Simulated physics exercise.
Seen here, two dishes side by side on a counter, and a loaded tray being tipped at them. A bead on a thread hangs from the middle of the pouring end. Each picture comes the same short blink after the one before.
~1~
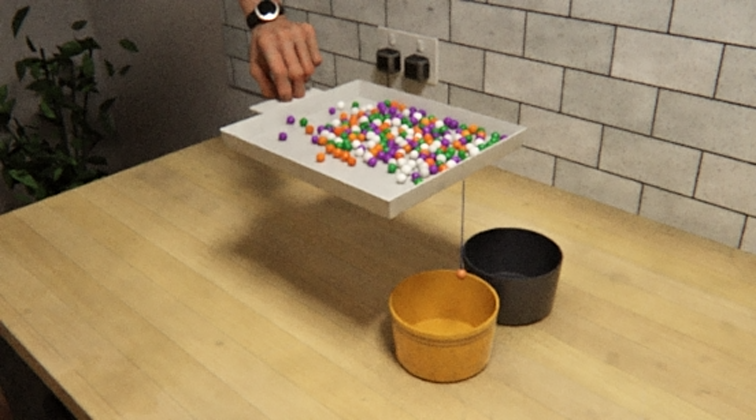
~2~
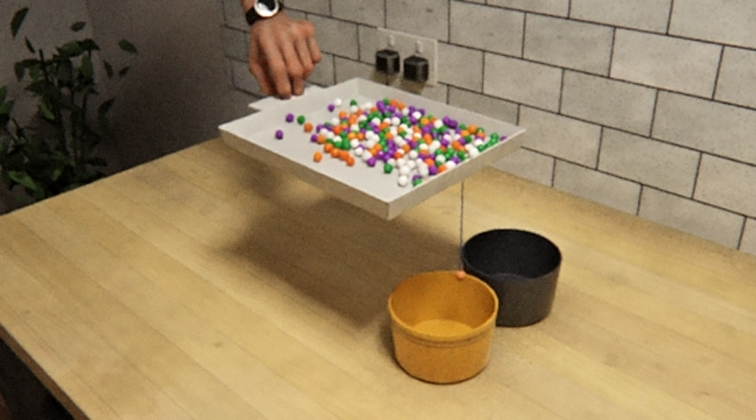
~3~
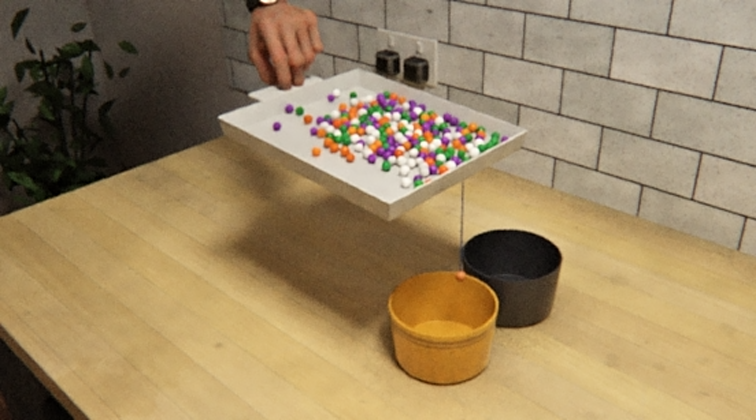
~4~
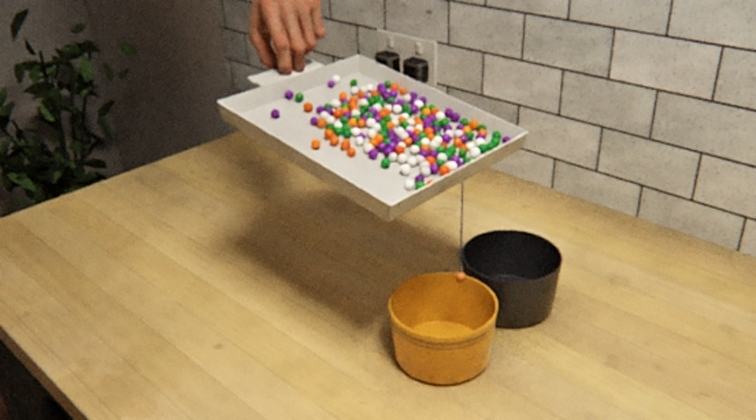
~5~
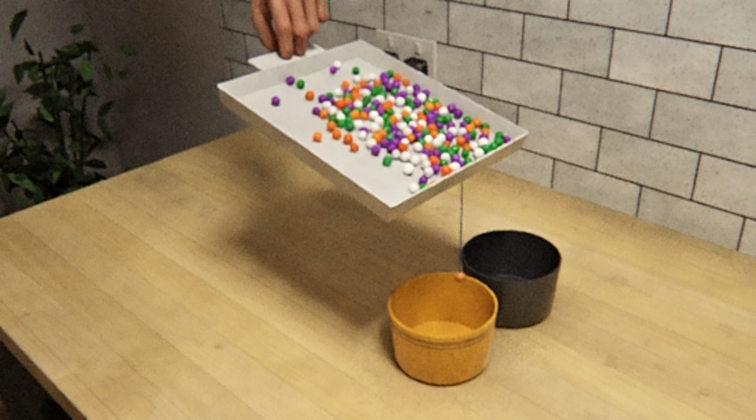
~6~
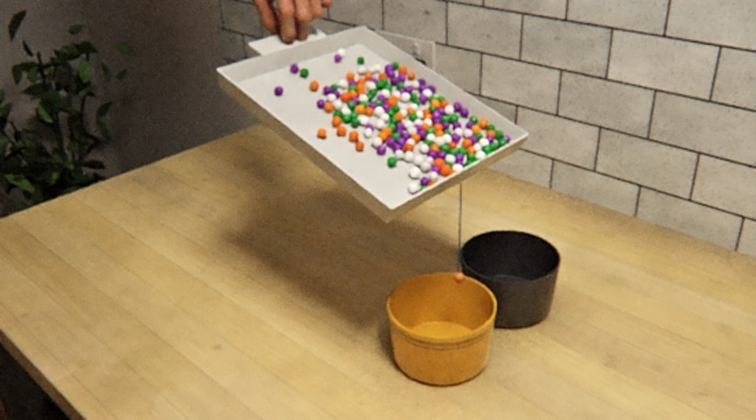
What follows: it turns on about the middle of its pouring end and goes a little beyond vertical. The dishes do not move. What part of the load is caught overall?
Caught overall: Only the smaller part.
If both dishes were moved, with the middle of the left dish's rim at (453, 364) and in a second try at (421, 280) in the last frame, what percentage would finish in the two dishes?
First some 80, then 0 per cent.
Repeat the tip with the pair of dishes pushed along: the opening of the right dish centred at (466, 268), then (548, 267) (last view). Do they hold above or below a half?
In turn: Not half; more than half.
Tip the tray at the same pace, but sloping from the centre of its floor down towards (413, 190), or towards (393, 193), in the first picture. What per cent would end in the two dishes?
Near 20 % and 10 %.
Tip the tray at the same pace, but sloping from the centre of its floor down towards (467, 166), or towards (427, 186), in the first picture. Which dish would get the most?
First the right-hand dish, then the left one.
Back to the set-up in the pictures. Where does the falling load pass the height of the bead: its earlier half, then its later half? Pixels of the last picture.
Around (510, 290) and then (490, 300).
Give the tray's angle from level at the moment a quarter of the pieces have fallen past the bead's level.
At some 90 degrees.
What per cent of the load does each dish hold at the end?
For the left dish some 20 %, for the right dish some 10 %.
Just after the last frame, tray tipped steeply; almost all on the tray; about a tenth in the air.
A moment on, tray tipped past a quarter turn; about a tenth on the tray; about a tenth in the left dish; about a tenth in the right dish; roughly half outside both; roughly a quarter in the air.
Further on, tray tipped past a quarter turn; roughly a quarter in the left dish; about a tenth in the right dish; the larger part outside both.
When it is over, tray tipped past a quarter turn; roughly a quarter in the left dish; about a tenth in the right dish; the larger part outside both.
